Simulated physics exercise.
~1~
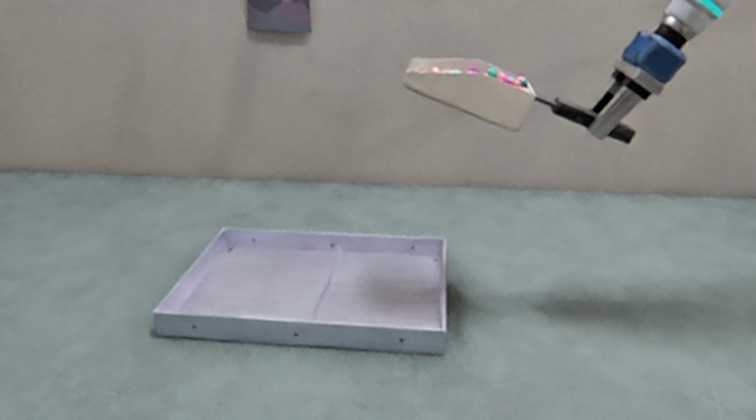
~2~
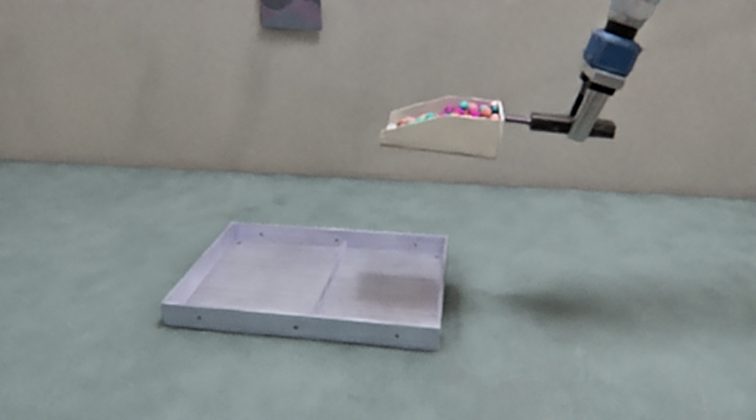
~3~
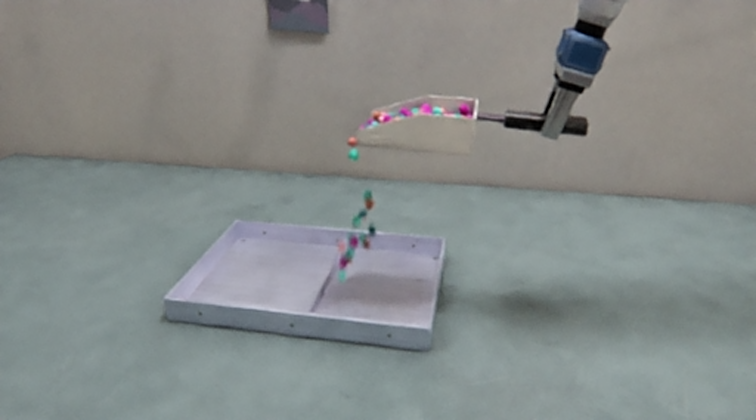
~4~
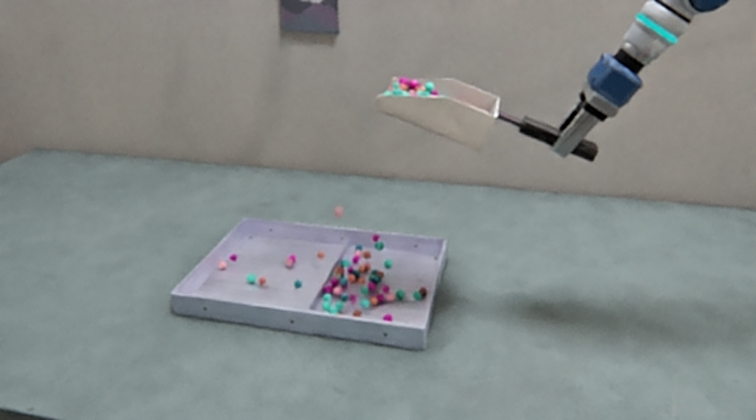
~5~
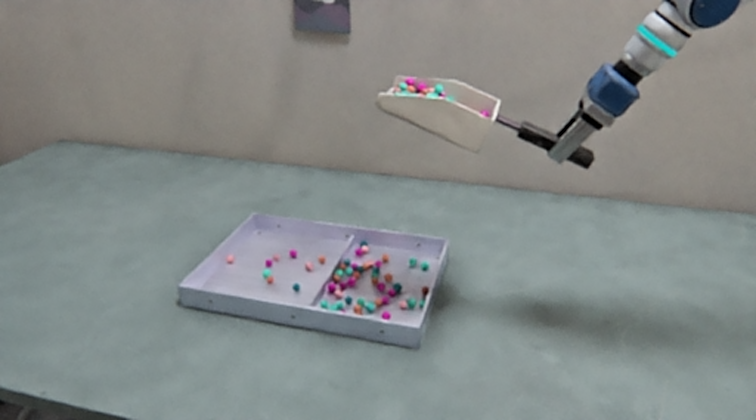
A robot arm holds a pale, open-fronted scoop of small, round, colourful sweets above a shallow lilac tray, which a low cross wall splits into two parts. The scoop starts tipped back, then swings level as it moves left and down. Sweets spill from its front lip in a loose stream, falling near the dividing wall. The arm then tilts the scoop back again, and the pouring stops with many sweets still inside. At the end the scoop hangs still, while most of the fallen sweets lie in the right part and a few rest in the left.
